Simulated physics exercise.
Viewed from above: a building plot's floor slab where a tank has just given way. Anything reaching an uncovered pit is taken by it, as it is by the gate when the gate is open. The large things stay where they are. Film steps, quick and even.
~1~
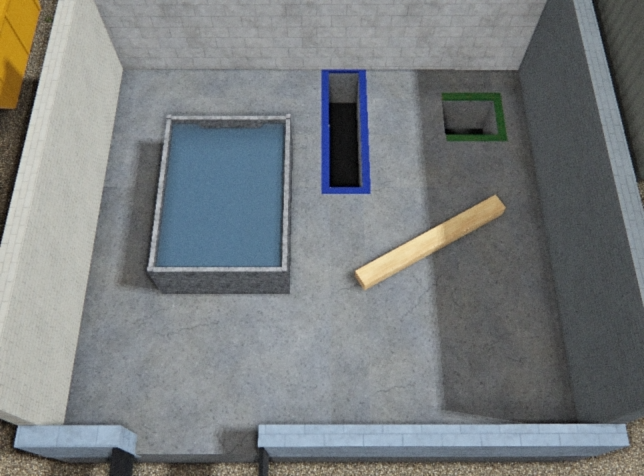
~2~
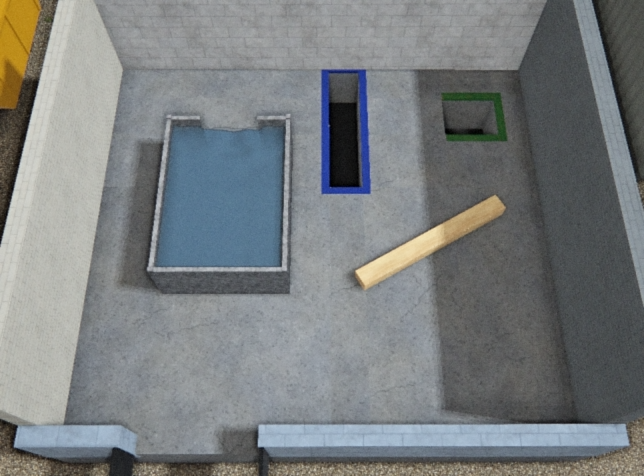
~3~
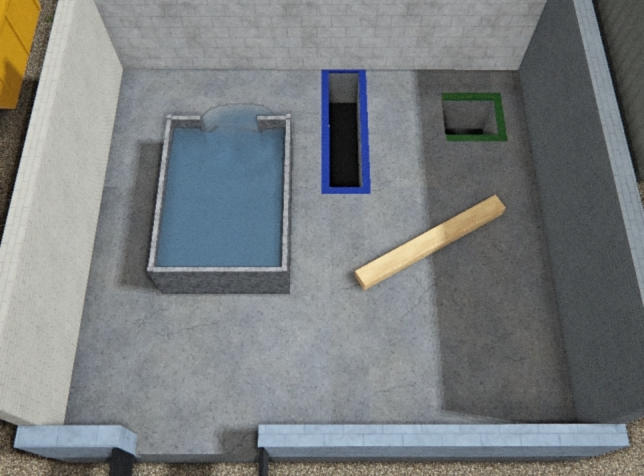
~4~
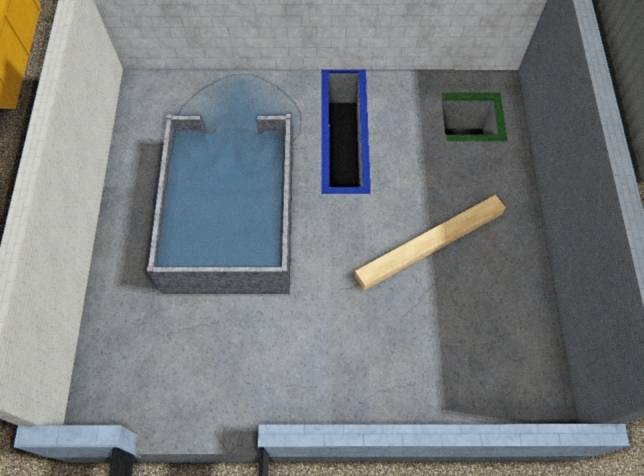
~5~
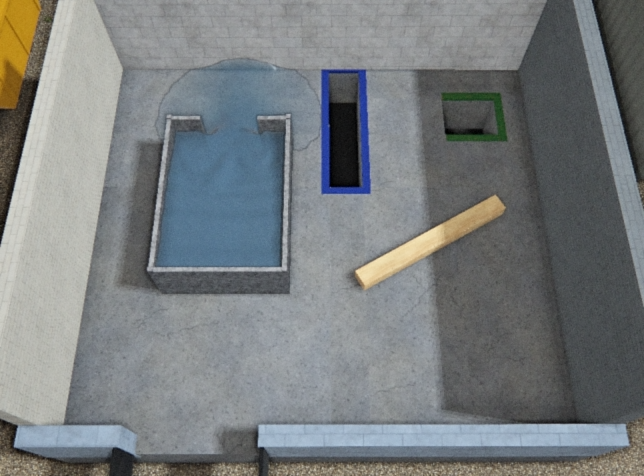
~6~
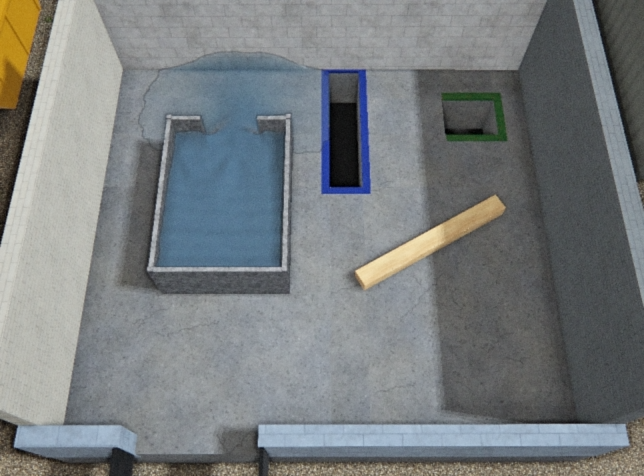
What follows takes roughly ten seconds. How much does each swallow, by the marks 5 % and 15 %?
The gate will drain five to fifteen per cent inclusive, the green pit will drain shy of five per cent, the blue pit will drain in excess of fifteen per cent.
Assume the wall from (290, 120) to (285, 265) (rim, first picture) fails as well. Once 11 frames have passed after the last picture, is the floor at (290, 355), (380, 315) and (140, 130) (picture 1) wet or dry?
The first would be still unwetted, the second drenched and the third still unwetted.
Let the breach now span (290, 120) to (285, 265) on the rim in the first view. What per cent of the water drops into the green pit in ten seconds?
In percent, green takes 25.
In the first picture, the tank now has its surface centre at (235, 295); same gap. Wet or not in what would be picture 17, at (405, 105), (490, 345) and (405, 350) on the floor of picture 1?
In sequence: Unflooded, next unflooded, then unflooded.
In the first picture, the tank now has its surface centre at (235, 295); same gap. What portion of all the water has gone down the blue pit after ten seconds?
The blue pit ends up with 45 per cent.
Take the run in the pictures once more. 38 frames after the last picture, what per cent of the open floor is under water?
Some 35 per cent.
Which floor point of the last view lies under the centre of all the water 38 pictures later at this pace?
I'd say around (202, 207).
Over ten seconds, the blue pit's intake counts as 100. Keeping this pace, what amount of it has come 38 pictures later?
Close to 75 %.
A moment on, water covers 15 % of the floor; the gate 0 %, the green pit 0 %, the blue pit 3 %.
Next, water covers 15 % of the floor; the gate 0 %, the green pit 0 %, the blue pit 10 %.
Then, water covers 30 % of the floor; the gate 0 %, the green pit 0 %, the blue pit 19 %.
Later, water covers 35 % of the floor; the gate 3 %, the green pit 0 %, the blue pit 31 %.
In the end, water covers 65 % of the floor; the gate 9 %, the green pit 0 %, the blue pit 42 %.
